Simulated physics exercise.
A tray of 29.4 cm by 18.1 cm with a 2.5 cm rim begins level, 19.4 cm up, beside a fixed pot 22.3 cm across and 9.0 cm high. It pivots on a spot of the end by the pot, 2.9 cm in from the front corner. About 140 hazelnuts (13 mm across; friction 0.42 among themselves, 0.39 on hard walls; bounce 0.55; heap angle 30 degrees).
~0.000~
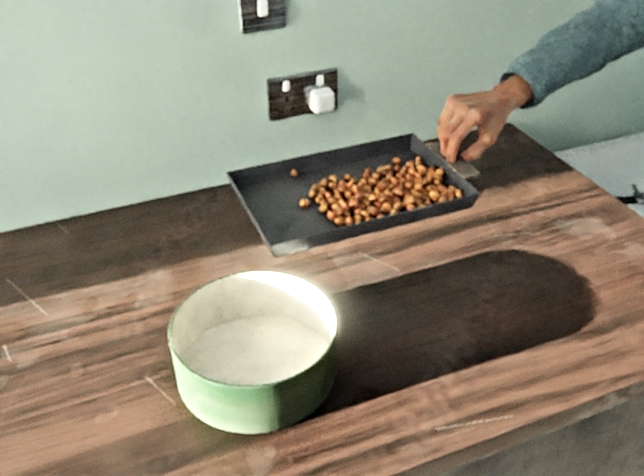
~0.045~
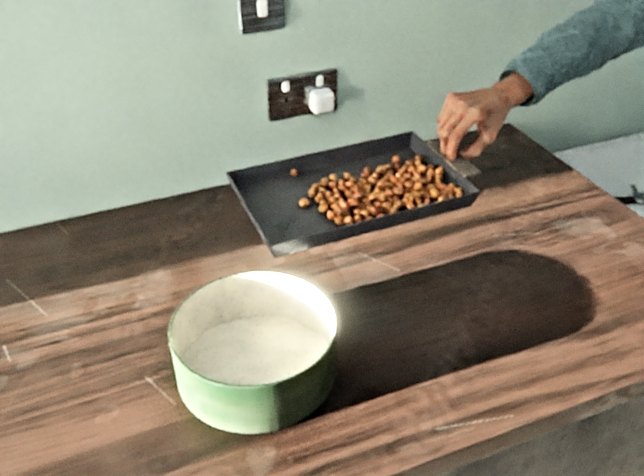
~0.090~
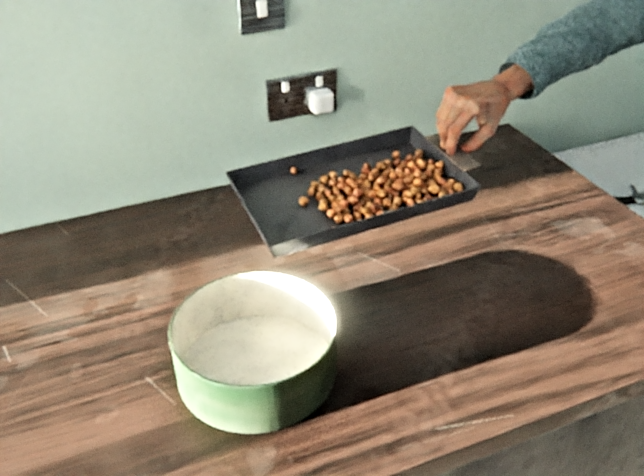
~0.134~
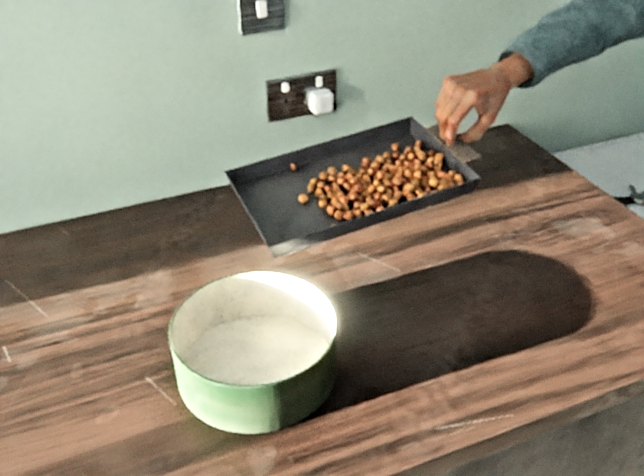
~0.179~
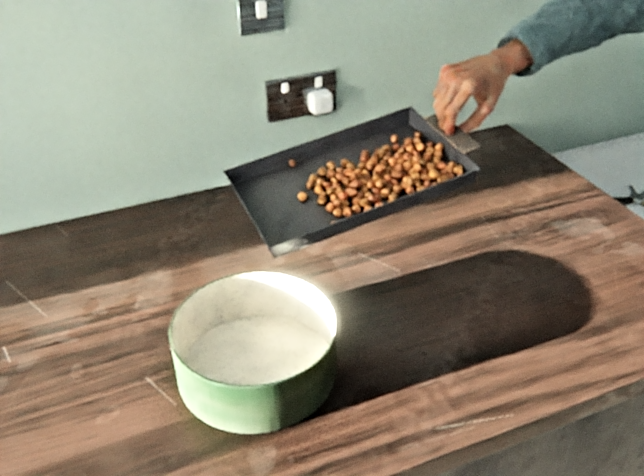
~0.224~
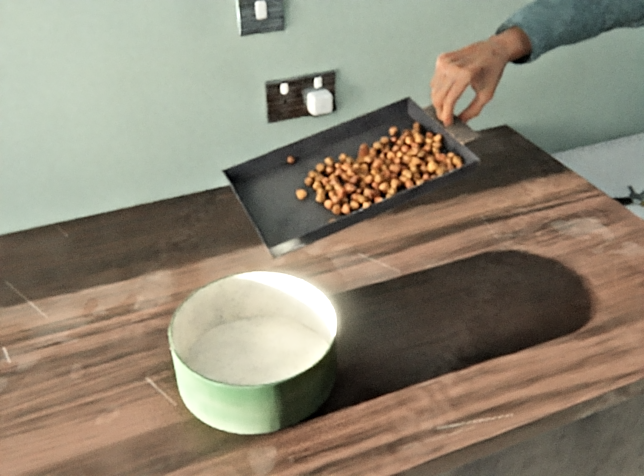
At the start, a hand at the right holds the edge of a dark, level tray of hazelnuts, behind a green pot on a wooden surface. The hand then raises the tray's right end slightly, tilting it down toward the left, while the hazelnuts stay heaped together and the pot remains still.
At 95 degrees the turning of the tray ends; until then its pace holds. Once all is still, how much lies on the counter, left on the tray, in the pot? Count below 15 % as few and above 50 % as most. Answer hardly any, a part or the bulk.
Counter: Hardly any, tray: Hardly any, pot: The bulk.
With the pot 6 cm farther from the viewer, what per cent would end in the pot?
Then about 95 per cent.
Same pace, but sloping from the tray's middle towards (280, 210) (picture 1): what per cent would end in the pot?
Some 45 per cent.
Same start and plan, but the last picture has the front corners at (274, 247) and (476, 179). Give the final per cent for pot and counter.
Pot 80, counter 20.
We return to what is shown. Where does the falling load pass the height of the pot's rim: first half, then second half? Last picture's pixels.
At about (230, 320), then at (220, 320).
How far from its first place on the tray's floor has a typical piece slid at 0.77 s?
Some 13 cm.
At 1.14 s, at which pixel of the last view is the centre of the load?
At about (254, 214).
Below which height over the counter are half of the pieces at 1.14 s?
About 24 cm.
After 0.77 s, tilt 51 degrees; the tray holds 100 %, the pot 0 %.
After 1.14 s, tilt 78 degrees; the tray holds 85 %, the pot 15 %.
After 1.59 s, tilt 95 degrees; the tray holds 0 %, the pot 80 %.
By 2.4 s all is still; counter 5 %, tray 0 %, pot 95 %.
